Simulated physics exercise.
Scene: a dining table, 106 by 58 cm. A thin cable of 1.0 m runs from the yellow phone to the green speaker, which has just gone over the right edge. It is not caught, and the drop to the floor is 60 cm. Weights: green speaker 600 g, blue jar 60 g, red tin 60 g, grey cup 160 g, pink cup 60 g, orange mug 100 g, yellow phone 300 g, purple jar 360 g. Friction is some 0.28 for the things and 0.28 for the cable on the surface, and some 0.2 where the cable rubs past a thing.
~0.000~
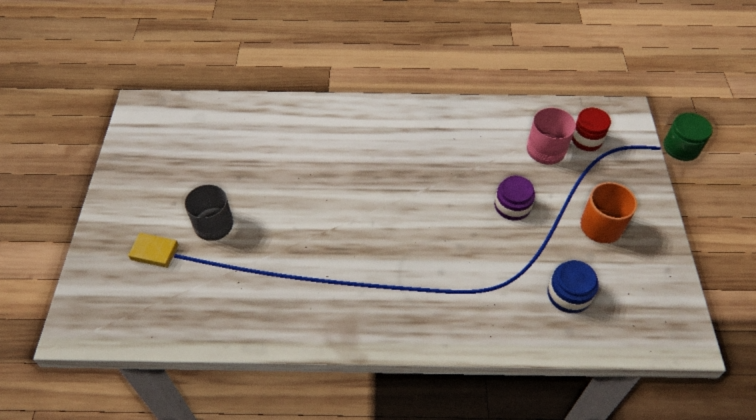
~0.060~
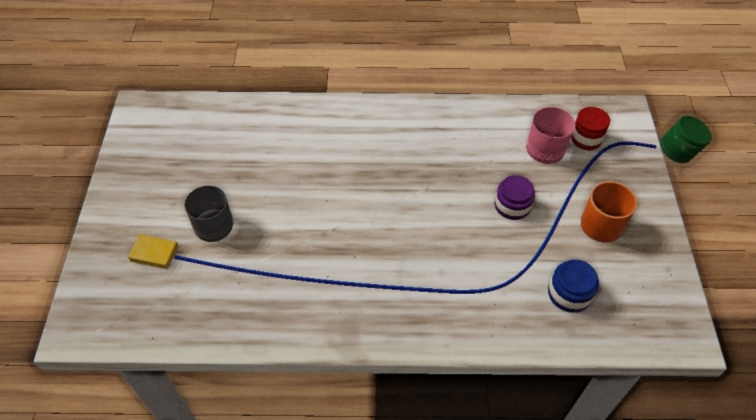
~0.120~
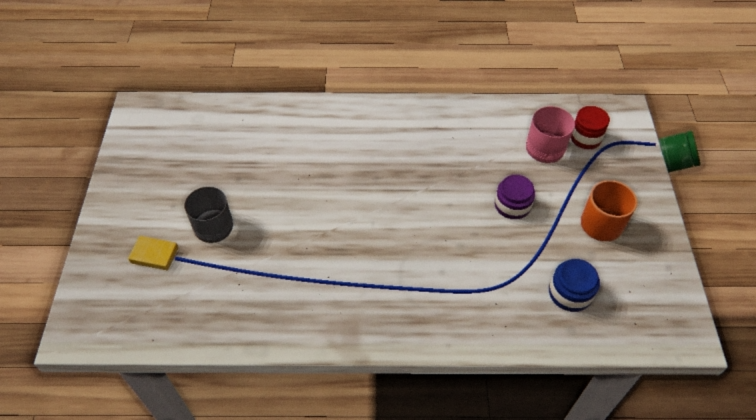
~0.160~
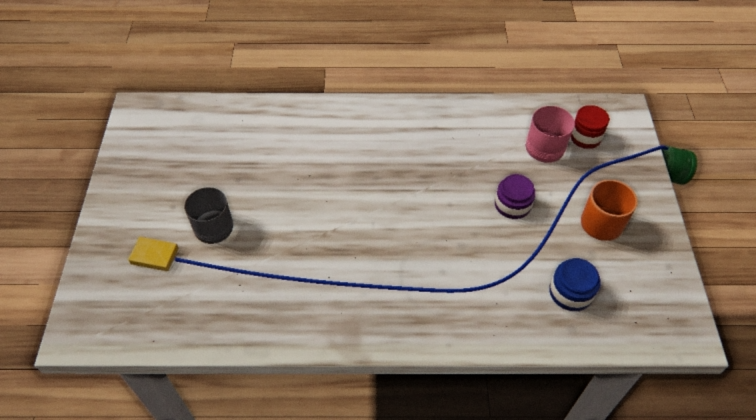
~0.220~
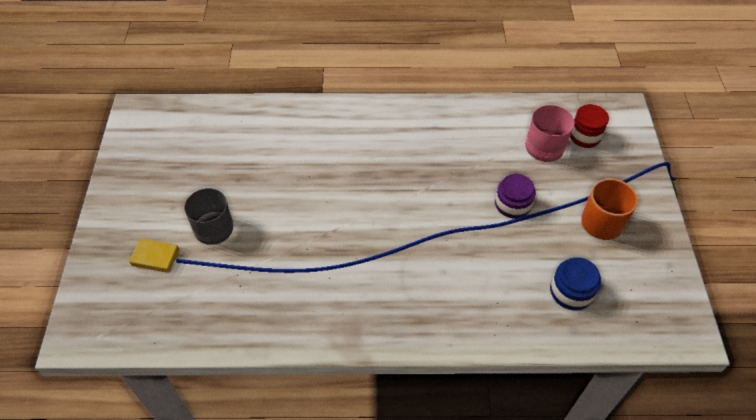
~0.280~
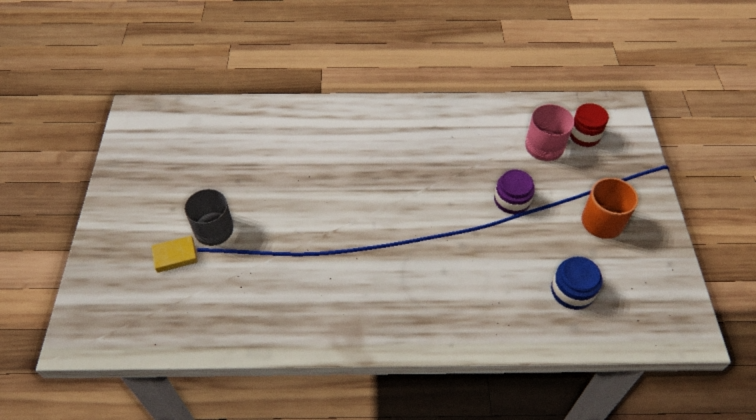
A pale, streaky wooden table stands on a plank floor, seen from above by a still camera. A yellow block and a dark grey cup sit at left, with purple and blue jars, an orange mug, a pink cup and a red tin at right, and a blue cable curving to a green container at the right edge. The green container tilts over the edge and drops out of sight, pulling the cable straighter, and the yellow block slides slightly right.
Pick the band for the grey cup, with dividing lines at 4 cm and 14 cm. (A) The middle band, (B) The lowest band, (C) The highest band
The middle band.
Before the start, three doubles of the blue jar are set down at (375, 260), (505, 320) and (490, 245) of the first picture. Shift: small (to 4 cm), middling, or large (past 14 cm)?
In turn, the three show a lot of movement, only a little movement and a lot of movement.
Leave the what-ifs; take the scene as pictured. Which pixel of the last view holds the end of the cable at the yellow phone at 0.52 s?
At about pixel (364, 246).
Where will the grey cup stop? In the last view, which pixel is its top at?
Rest point, last frame: Approx. (259, 176).
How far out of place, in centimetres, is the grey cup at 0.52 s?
The grey cup is 10 cm out of place.
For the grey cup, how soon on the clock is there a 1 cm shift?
Grey cup at about 0.30 s on the clock.
After 0.5 s, the cable's tail end at (364, 246); grey cup 10 cm off its start, yellow phone 31 cm off its start, green speaker over the edge.
After 0.7 s, the cable's tail end at (485, 240); grey cup 10 cm off its start, yellow phone 52 cm off its start, green speaker over the edge.
After 1.0 s, the cable's tail end at (533, 236); grey cup 10 cm off its start at (259, 176), yellow phone 60 cm off its start at (513, 234), green speaker over the edge.
After 1.2 s, the cable's tail end at (533, 236); grey cup 10 cm off its start, yellow phone 60 cm off its start, green speaker over the edge.
After 2.4 s, the cable's tail end at (533, 236); grey cup 10 cm off its start at (259, 176), yellow phone 60 cm off its start at (513, 234), green speaker over the edge, purple jar 3 cm off its start at (515, 172).
